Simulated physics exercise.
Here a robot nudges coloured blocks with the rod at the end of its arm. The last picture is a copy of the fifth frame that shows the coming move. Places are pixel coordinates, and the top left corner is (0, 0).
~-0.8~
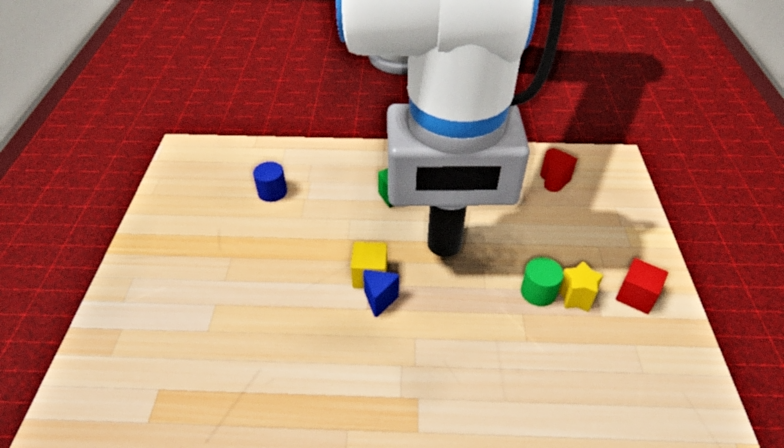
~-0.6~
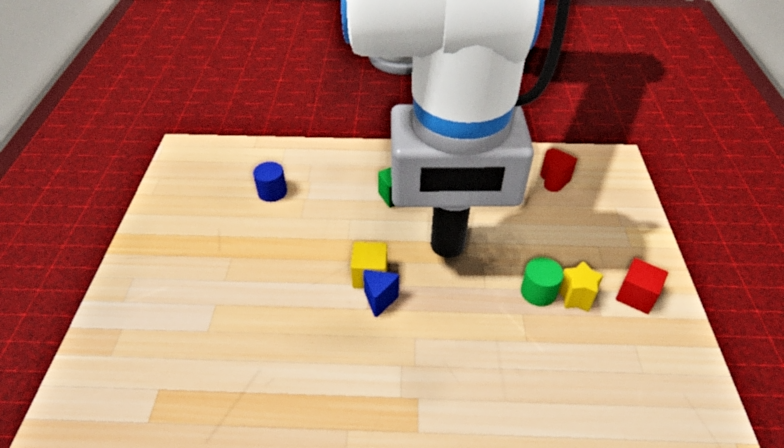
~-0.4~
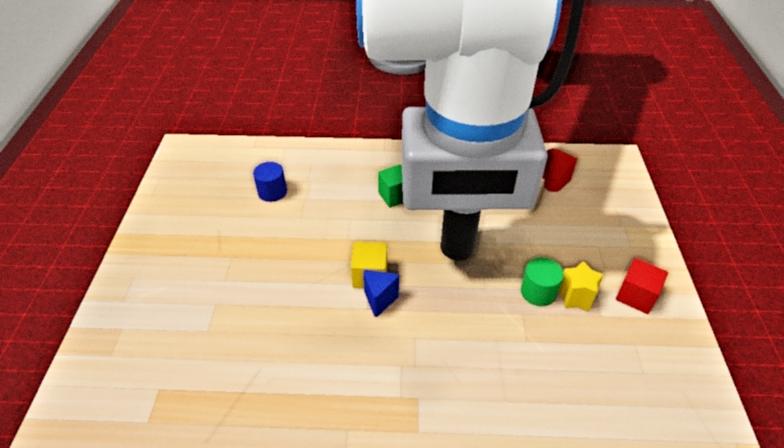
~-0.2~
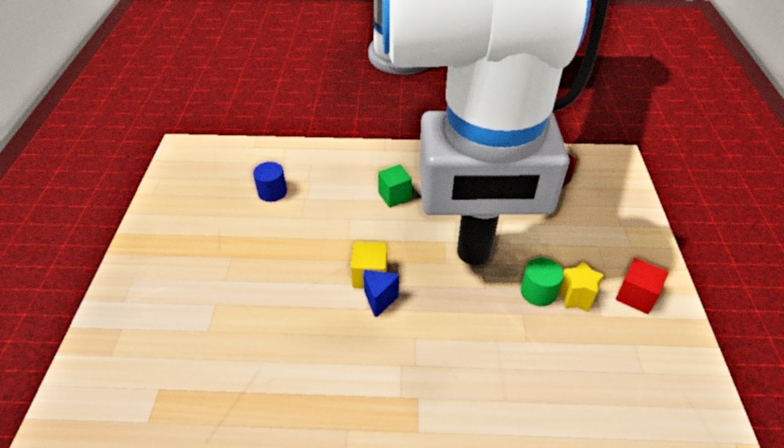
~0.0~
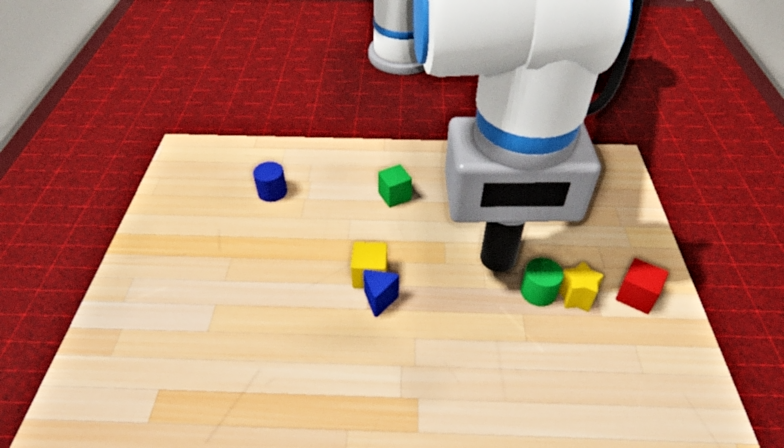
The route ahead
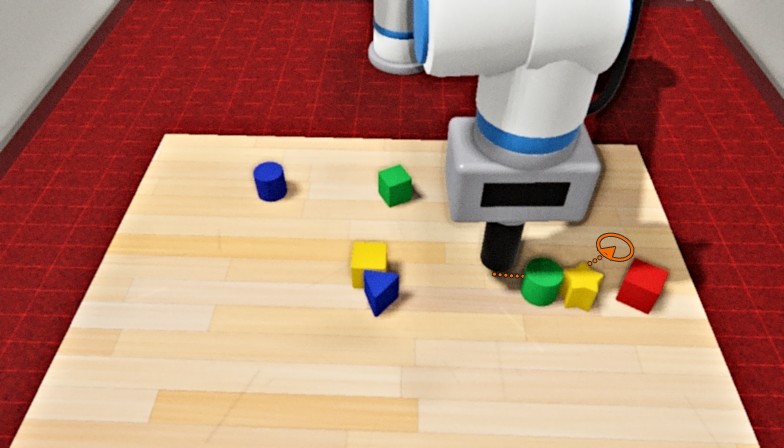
On a light wooden table over a red floor, a robot arm slid its black rod slowly to the right, toward a green round block, while all the coloured blocks stayed still.
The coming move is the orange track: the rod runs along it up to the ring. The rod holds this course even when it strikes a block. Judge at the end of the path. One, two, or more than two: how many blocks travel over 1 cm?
Moved: 2.
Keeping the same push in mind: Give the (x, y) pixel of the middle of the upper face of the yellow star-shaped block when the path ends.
Somewhere near (613, 283).
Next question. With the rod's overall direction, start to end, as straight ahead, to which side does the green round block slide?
It will end up to the right.
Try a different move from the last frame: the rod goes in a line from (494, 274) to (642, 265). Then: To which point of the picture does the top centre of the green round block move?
The answer is (572, 277).
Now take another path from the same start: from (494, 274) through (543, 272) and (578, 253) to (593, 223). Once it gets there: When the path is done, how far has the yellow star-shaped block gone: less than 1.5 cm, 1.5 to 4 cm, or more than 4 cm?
Travel: 1.5-4 cm.
Drawn move, from (494, 274) by way of (542, 276) and (584, 266) to (615, 247).
What follows on the original path. One third of the way, rod at (546, 261); green round block at (573, 280); yellow star-shaped block at (607, 281).
Two thirds of the way, rod at (590, 251); green round block at (579, 281); yellow star-shaped block at (613, 283), turned 10° clockwise.
At the end, rod at (622, 232); green round block at (579, 281); yellow star-shaped block at (613, 283), turned 10° clockwise; red square piece still.
